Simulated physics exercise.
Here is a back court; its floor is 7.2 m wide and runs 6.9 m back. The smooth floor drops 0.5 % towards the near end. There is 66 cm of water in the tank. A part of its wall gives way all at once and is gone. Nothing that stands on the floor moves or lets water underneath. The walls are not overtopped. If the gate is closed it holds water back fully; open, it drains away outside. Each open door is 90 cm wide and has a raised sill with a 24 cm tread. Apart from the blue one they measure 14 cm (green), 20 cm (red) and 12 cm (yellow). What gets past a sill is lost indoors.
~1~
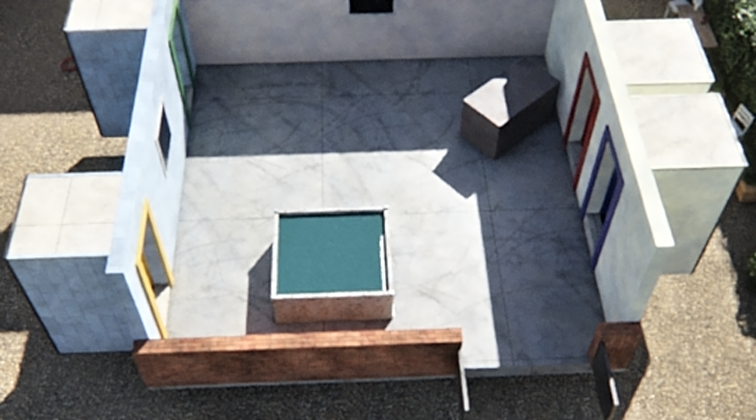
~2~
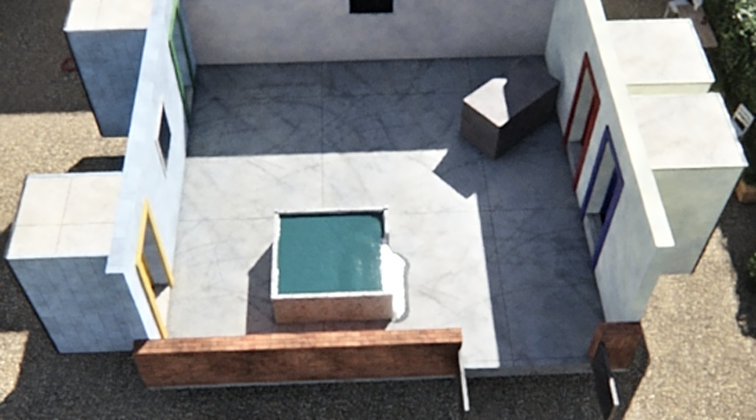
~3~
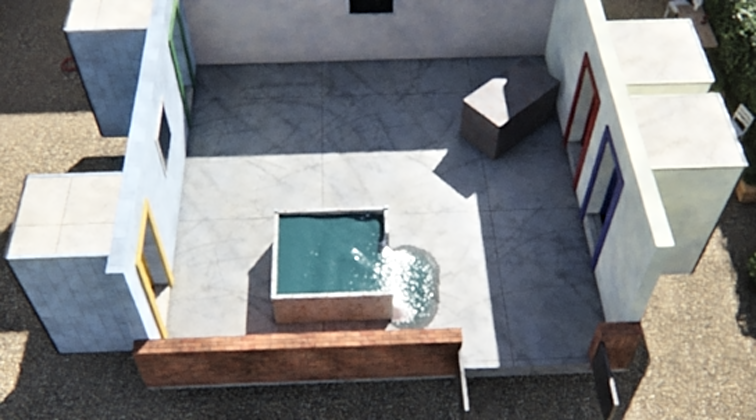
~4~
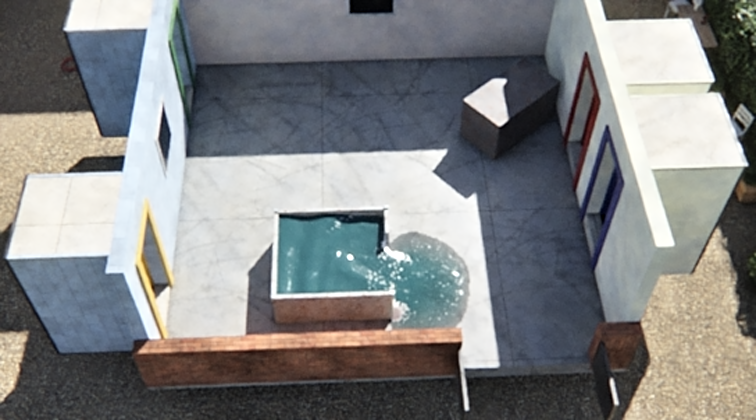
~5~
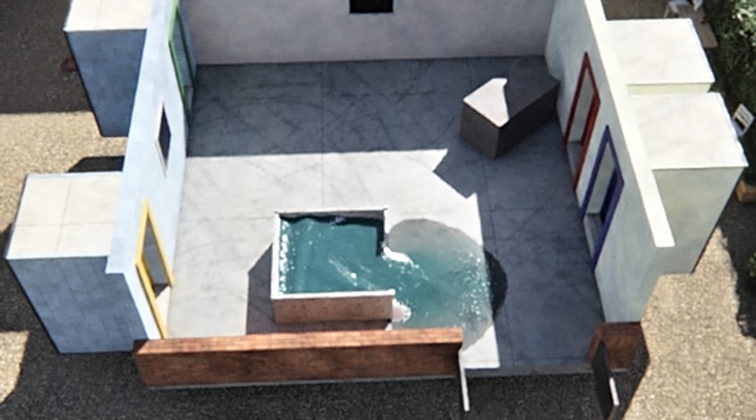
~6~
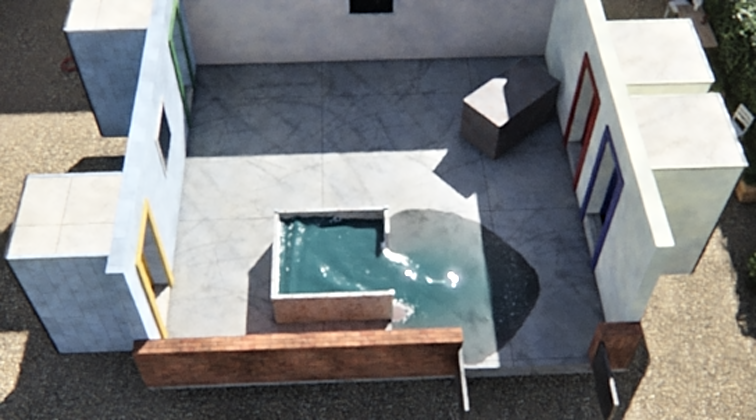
In a walled court with coloured doorways, a tank of blue-green water stands still until part of its right side disappears; water pours through the gap and spreads rightward across the grey floor in a widening rounded sheet.
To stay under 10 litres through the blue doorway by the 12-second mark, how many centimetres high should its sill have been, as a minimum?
At least 19 cm or so.
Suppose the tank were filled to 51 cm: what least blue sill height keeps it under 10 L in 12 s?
About 14.0 cm.
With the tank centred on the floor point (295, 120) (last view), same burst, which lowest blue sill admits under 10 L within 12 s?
Then roughly 13.5 cm.
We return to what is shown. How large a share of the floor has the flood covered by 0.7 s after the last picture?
About 20 per cent.
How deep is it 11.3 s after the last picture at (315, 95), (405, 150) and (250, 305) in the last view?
In that order: 1, 2 and 0 cm.
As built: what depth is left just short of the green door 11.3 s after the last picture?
Some 0.0 cm.
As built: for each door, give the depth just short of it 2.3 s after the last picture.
In cm: Green 0, blue 18, red 10, yellow 0.
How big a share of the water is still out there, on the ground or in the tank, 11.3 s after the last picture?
About 54 per cent.
Then, 0.7 s after the last picture water covers 20 % of the floor, deepest (33 cm) near (397, 299); 19 cm at the blue door, 0 litres in over its 25 cm sill.
Then, 2.3 s after the last picture water covers 25 % of the floor, deepest (22 cm) near (600, 339); 18 cm at the blue door, 0 litres in over its 25 cm sill.
Then, 11.3 s after the last picture water covers 65 % of the floor, deepest (5 cm) near (602, 349); 4 cm at the blue door, 0 litres in over its 25 cm sill.
At the blue door as built, the water peaked near 23 cm, 1.7 s after the last picture.
Run again over the same 12 s with other heights there, 28 litres in over 16 cm, 3 litres over 21.5 cm. The limit of 10 litres is kept from about 19 cm up.
